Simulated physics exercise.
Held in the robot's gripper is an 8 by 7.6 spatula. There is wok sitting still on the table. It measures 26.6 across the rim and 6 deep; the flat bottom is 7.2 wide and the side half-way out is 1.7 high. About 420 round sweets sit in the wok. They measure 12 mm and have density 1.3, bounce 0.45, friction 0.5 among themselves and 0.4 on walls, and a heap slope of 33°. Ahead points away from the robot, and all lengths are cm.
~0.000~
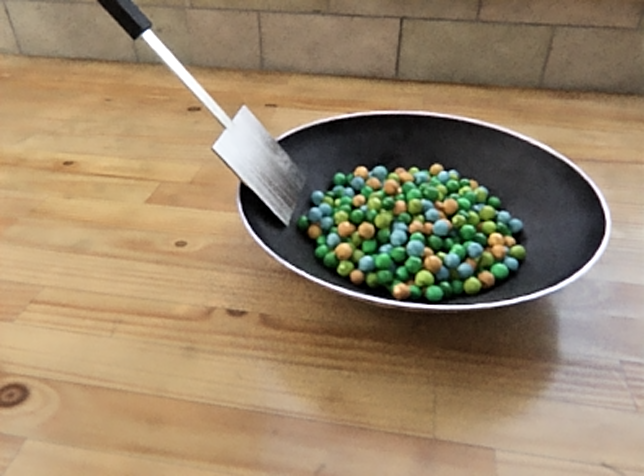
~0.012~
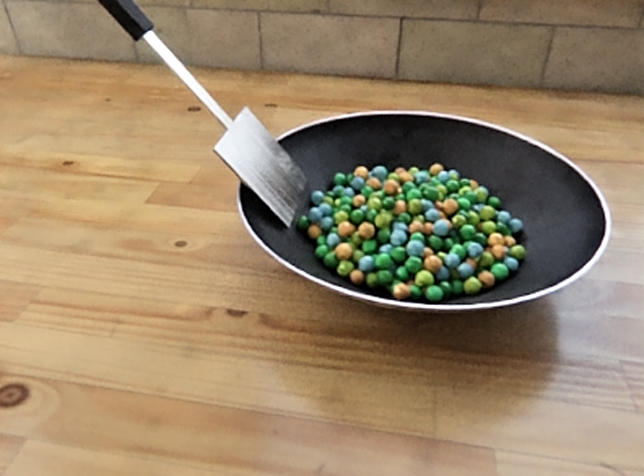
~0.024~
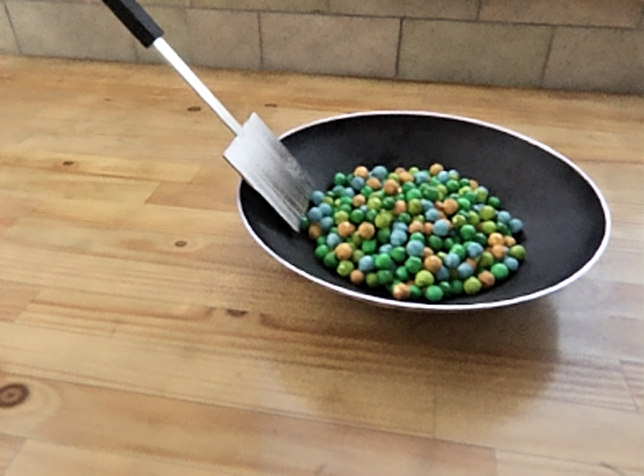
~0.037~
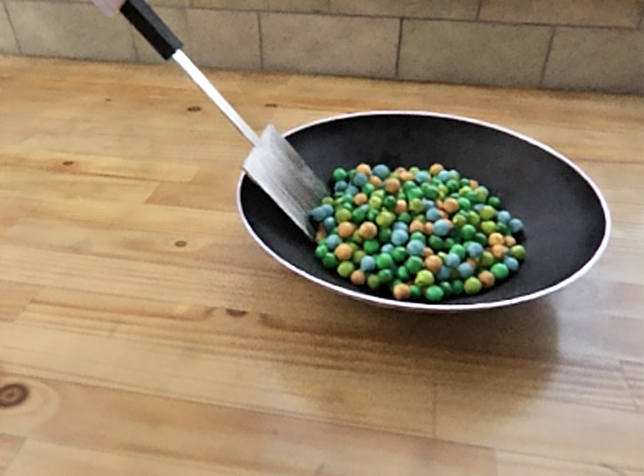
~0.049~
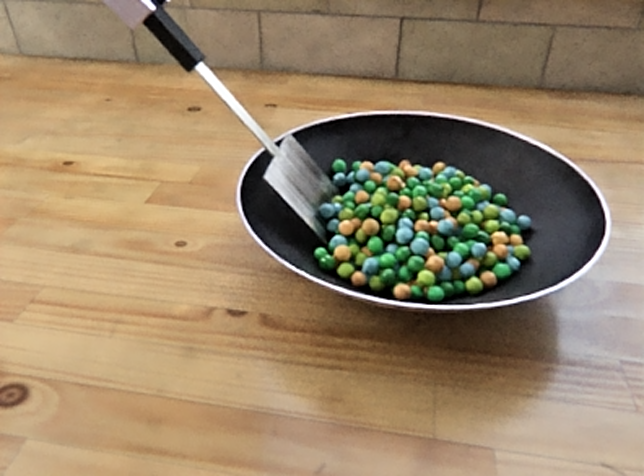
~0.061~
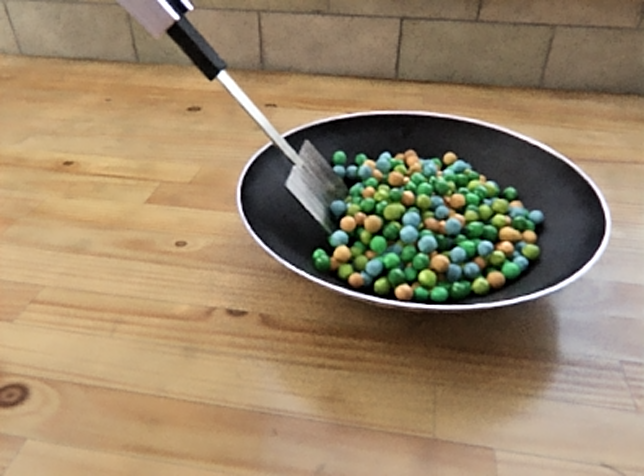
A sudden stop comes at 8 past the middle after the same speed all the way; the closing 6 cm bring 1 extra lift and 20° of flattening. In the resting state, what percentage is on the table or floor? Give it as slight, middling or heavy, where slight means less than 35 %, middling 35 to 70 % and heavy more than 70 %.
Middling.
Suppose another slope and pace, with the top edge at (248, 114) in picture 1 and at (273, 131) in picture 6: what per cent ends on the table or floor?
10 per cent.
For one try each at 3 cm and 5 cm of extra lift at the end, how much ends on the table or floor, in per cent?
I'd put it near 45 in a hundred, then near 45 in a hundred.
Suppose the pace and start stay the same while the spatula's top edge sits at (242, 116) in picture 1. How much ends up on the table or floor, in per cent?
Around 50 percent ends up on the table or floor.
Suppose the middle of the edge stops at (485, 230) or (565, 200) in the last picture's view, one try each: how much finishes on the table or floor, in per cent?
I'd say roughly 20 per cent, then roughly 55 per cent.
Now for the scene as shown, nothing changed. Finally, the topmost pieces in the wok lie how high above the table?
Peak at rest, approximately 6.0 centimetres.
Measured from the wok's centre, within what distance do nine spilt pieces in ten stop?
45 cm.
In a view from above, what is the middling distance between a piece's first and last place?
It comes out at about 15 cm.
After 0.09 s, sloping 50°, highest piece 7 above the table; 423 in the wok.
After 0.12 s, sloping 45°, highest piece 8 above the table; 423 in the wok.
After 0.34 s, sloping 30°, highest piece 8 above the table; 229 in the wok, 104 on the table or floor, 90 on the blade or in flight.
After 1.39 s, sloping 30°, highest piece 6 above the table; 228 in the wok, 195 on the table or floor.
At rest, 228 in the wok, 195 on the table or floor. That is 46 % on the table or floor.
